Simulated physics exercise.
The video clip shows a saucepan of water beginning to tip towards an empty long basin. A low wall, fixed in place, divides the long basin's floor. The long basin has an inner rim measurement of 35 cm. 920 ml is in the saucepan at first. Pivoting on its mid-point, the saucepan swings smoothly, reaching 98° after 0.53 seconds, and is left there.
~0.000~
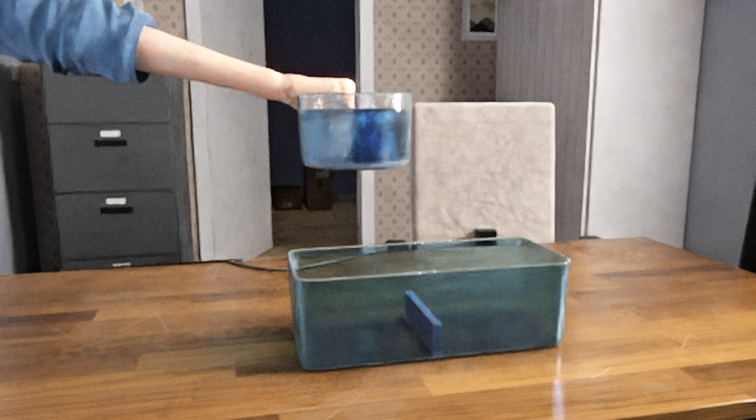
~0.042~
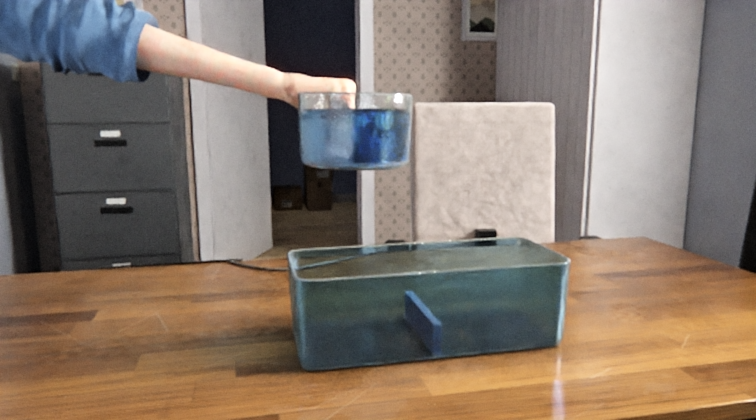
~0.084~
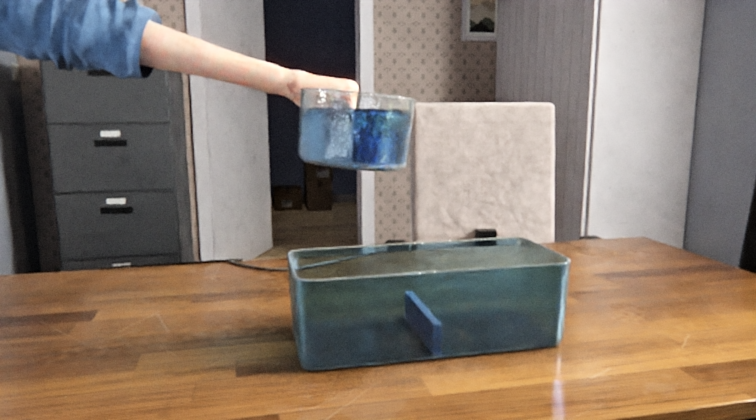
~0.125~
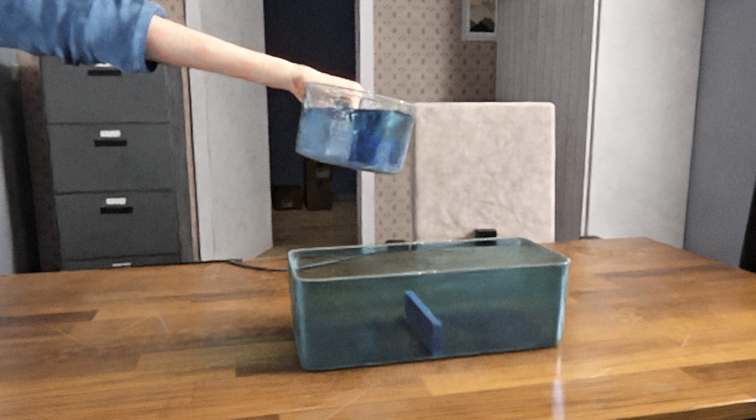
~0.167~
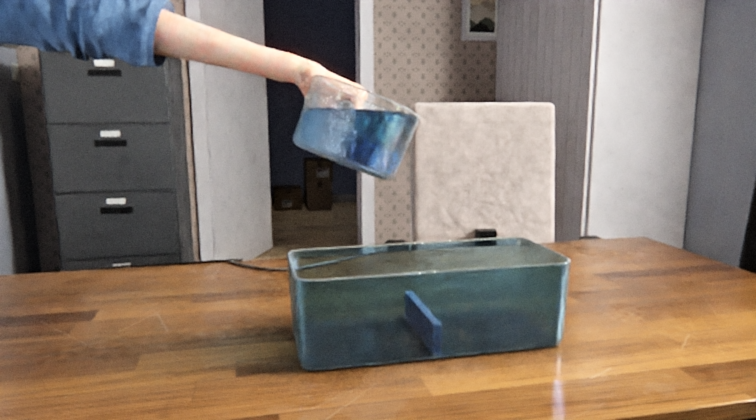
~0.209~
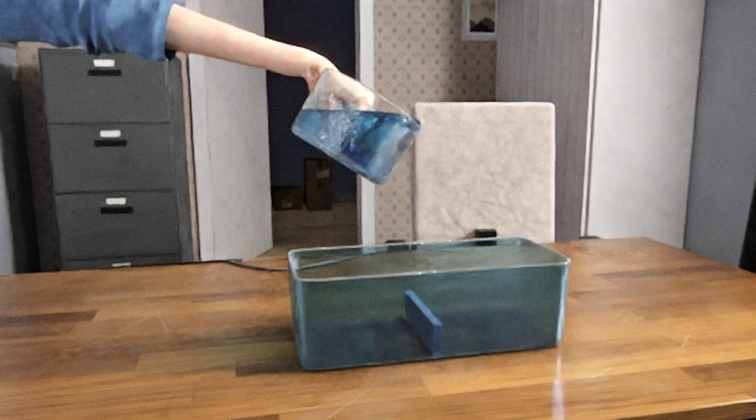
The clip opens with a hand holding a clear container of blue water level above a long glass basin on a wooden table, a low blue wall inside the basin. The hand then tilts the container steadily down to the right, and the water shifts toward its lowered right side.
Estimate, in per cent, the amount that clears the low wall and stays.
Roughly 84 percent.
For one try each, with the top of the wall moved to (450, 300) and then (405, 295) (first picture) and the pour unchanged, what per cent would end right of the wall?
Respectively close to 55 and 90 %.
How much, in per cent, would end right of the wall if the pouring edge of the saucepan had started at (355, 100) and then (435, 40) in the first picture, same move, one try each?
30 then 80 %.
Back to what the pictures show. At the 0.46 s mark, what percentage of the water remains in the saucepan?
About 40 percent.
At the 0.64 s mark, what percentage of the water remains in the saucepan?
12 per cent or thereabouts.
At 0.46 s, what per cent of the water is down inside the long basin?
Fraction in basin: Approx. 12%.
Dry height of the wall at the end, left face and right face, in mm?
About 36 mm left, about 10 mm right.
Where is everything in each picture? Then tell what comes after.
Tilt 0°; pouring edge (409, 96); surface from (301, 111) to (406, 110); the long basin's rim runs from (291, 266) to (546, 250); the wall's top is at (422, 307), in the first frame.
Tilt 2°; pouring edge (409, 98); surface from (302, 110) to (406, 111), in the second frame.
Tilt 6°; pouring edge (411, 102); surface from (303, 110) to (407, 111), in the third frame.
Tilt 13°; pouring edge (414, 109); surface from (304, 109) to (409, 113), in the fourth frame.
Tilt 22°; pouring edge (416, 119); surface from (303, 111) to (413, 116), in the fifth frame.
Tilt 33°; pouring edge (416, 131); surface from (303, 111) to (415, 122); 1 per cent is over the edge, in the sixth frame.
By 0.46 s the tilt is 93° and 41 per cent is still to pour, 0 is left of the wall and 13 right of it.
By 0.64 s the tilt is 98° and 12 per cent is still to pour, 4 is left of the wall and 71 right of it.
By 0.82 s the tilt is 98° and 3 per cent is still to pour, 11 is left of the wall and 78 right of it.
By 1.03 s the tilt is 98° and 1 per cent is still to pour, 13 is left of the wall and 83 right of it.
At rest 14 per cent lies left of the wall, 84 right of it and 2 outside.
